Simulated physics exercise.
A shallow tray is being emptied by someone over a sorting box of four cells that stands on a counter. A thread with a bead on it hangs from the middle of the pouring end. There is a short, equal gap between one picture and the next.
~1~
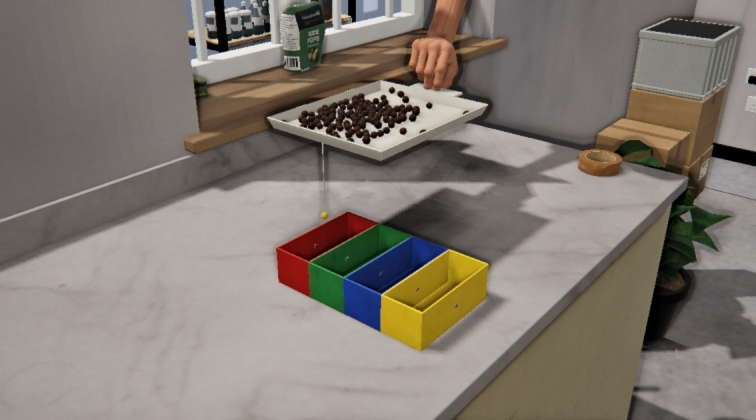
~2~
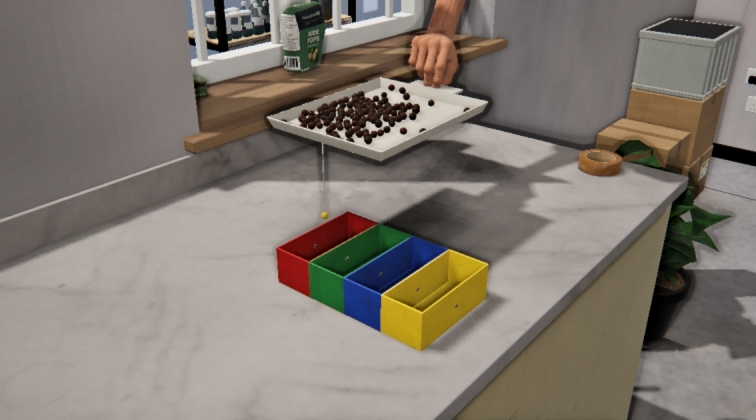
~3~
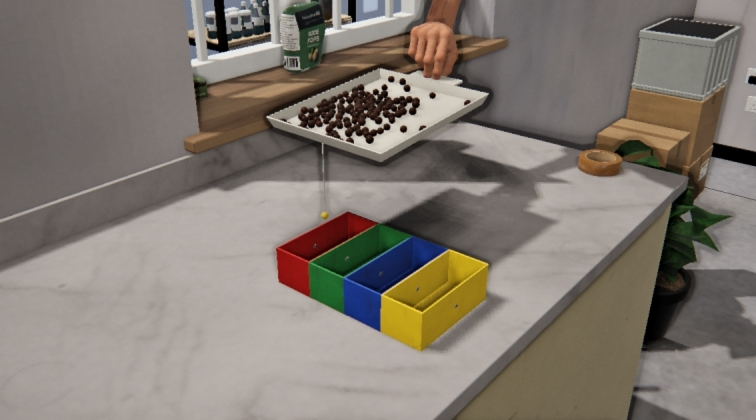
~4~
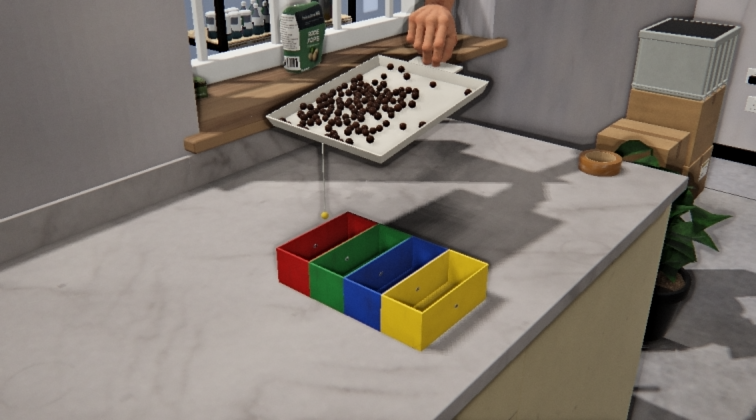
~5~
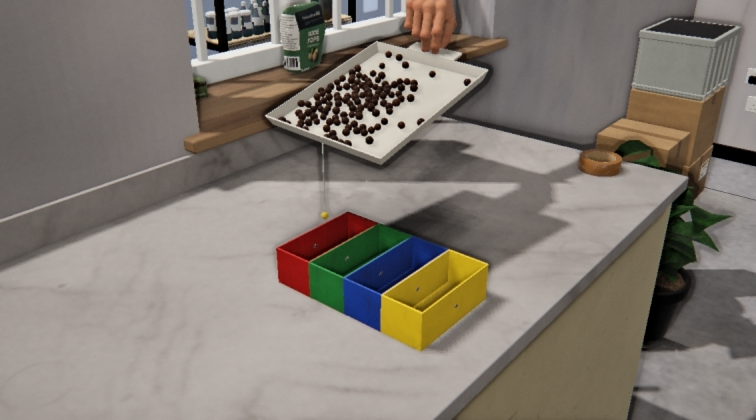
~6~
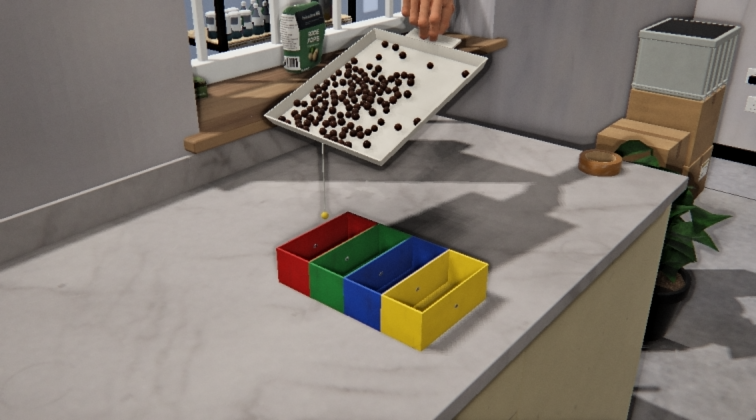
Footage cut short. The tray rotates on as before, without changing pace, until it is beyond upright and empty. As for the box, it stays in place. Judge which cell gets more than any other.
Most goes to the green cell.
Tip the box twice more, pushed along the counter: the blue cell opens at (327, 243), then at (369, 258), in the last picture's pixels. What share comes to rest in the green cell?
The first position comes out at 20 per cent, the other at 30 per cent.
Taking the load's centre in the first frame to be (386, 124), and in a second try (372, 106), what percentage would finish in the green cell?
About 40 %, then about 40 %.
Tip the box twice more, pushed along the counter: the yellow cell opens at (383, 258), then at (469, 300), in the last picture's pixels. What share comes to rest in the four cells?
Estimates in order: 90 percent, 60 percent.
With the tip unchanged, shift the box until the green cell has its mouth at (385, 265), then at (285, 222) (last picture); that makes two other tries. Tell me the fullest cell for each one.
For the first position it is the cell in red, and for the second it is the cell in yellow.
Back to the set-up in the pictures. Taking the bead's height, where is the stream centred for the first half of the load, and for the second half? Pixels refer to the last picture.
Earlier half at (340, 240), later half at (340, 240).
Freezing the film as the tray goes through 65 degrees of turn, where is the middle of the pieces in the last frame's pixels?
The load's middle is around (335, 160).
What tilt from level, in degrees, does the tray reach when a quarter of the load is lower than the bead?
Close to 65° of tilt at that moment.
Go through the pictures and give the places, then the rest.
In the first frame, corners of the pouring end at (274, 117) and (381, 149), level; middle of the load at (361, 117), chocolate balls; bead on its thread at (325, 216); red cell at (294, 269); green cell at (327, 284); blue cell at (363, 301); yellow cell at (402, 319).
In the second frame, corners of the pouring end at (273, 117) and (381, 149), level; middle of the load at (361, 116).
In the third frame, corners of the pouring end at (273, 116) and (380, 150), tipped barely, lowest at the right corner; middle of the load at (361, 112), a stray few on the move.
In the fourth frame, corners of the pouring end at (272, 115) and (380, 152), tipped a little, lowest at the right corner; middle of the load at (360, 106), a small part on the move.
In the fifth frame, corners of the pouring end at (271, 115) and (380, 154), tipped clearly, lowest at the right corner; middle of the load at (358, 102), a small part on the move.
In the sixth frame, corners of the pouring end at (271, 114) and (379, 156), tipped clearly, lowest at the right corner; middle of the load at (354, 100), nearly all on the move; red cell at (294, 269); green cell at (327, 284); blue cell at (363, 301); yellow cell at (402, 319).
Soon, tray tipped steeply; about half on the tray; a small part in the green cell; a small part in the red cell; a stray few in the blue cell; about a quarter falling or outside the box.
A while on, tray tipped past a quarter turn; about half in the green cell; about a quarter in the red cell; a small part in the blue cell; a stray few in the yellow cell; about a quarter falling or outside the box.
Towards the end, tray tipped past a quarter turn; about half in the green cell; about a quarter in the red cell; a small part in the blue cell; a stray few in the yellow cell; about a quarter falling or outside the box.
Finally, tray tipped past a quarter turn; about half in the green cell; about a quarter in the red cell; a small part in the blue cell; a stray few in the yellow cell; about a quarter outside the box.
